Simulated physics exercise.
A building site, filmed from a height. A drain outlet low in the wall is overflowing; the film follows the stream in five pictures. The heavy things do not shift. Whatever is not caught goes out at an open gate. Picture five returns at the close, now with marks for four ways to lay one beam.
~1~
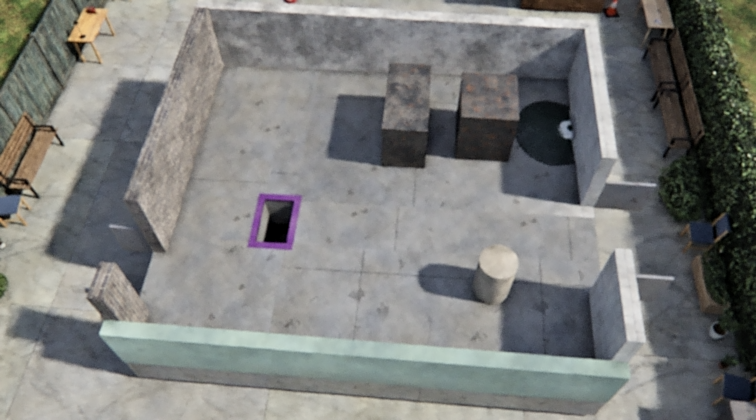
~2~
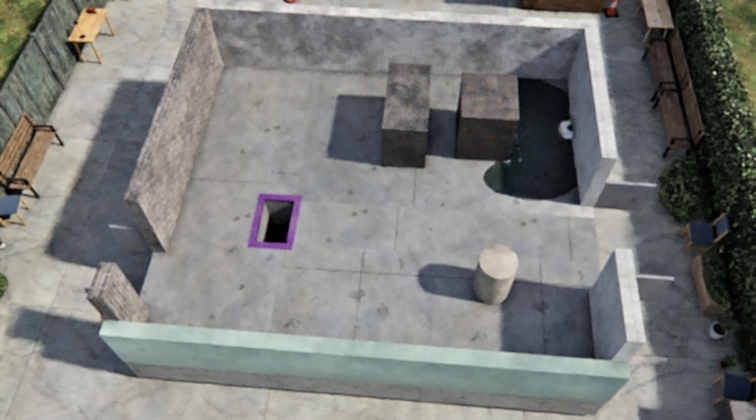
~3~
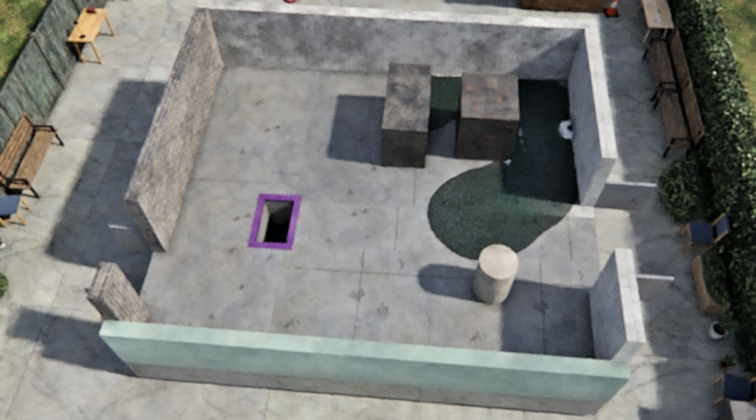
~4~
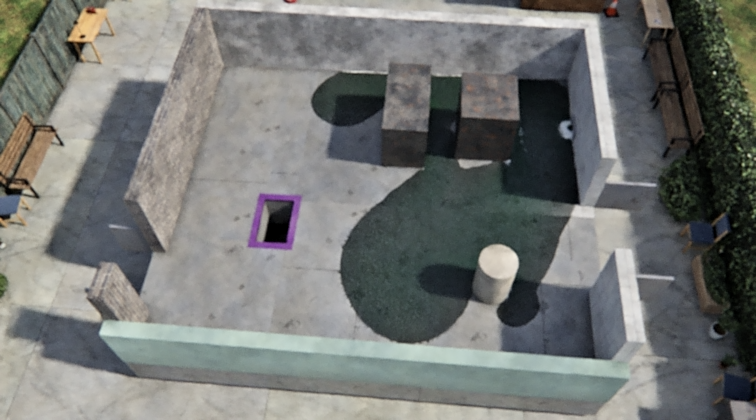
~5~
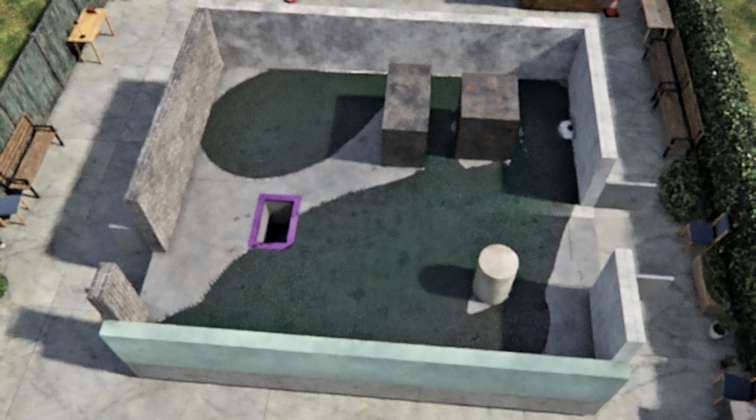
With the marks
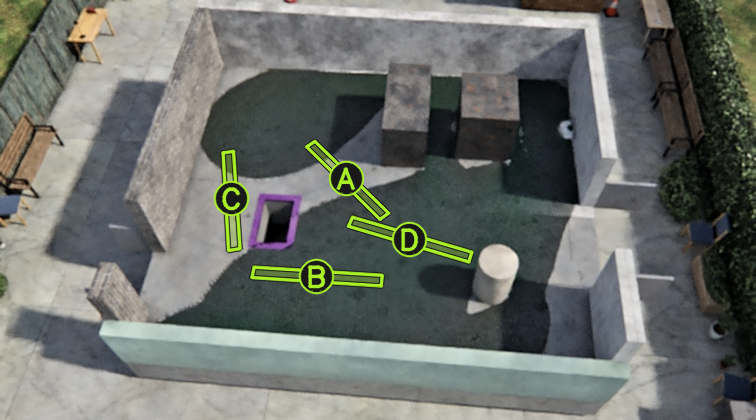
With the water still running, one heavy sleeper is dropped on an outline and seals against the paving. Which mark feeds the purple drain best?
The answer is position D.
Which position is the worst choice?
The answer is A.
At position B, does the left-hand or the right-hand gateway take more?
The left one.
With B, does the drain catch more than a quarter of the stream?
No, it does not.
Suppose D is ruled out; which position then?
That is position B.
On the marked copy, A from (310, 144) to (384, 216); B from (253, 272) to (381, 280); C from (228, 152) to (234, 249); D from (350, 221) to (470, 257).
For position A, about 2 % of the stream runs into the purple drain, about 97 % out by the gates.
For position B, about 15 % of the stream runs into the purple drain, about 85 % out by the gates.
For position C, about 11 % of the stream runs into the purple drain, about 89 % out by the gates.
For position D, about 23 % of the stream runs into the purple drain, about 77 % out by the gates.
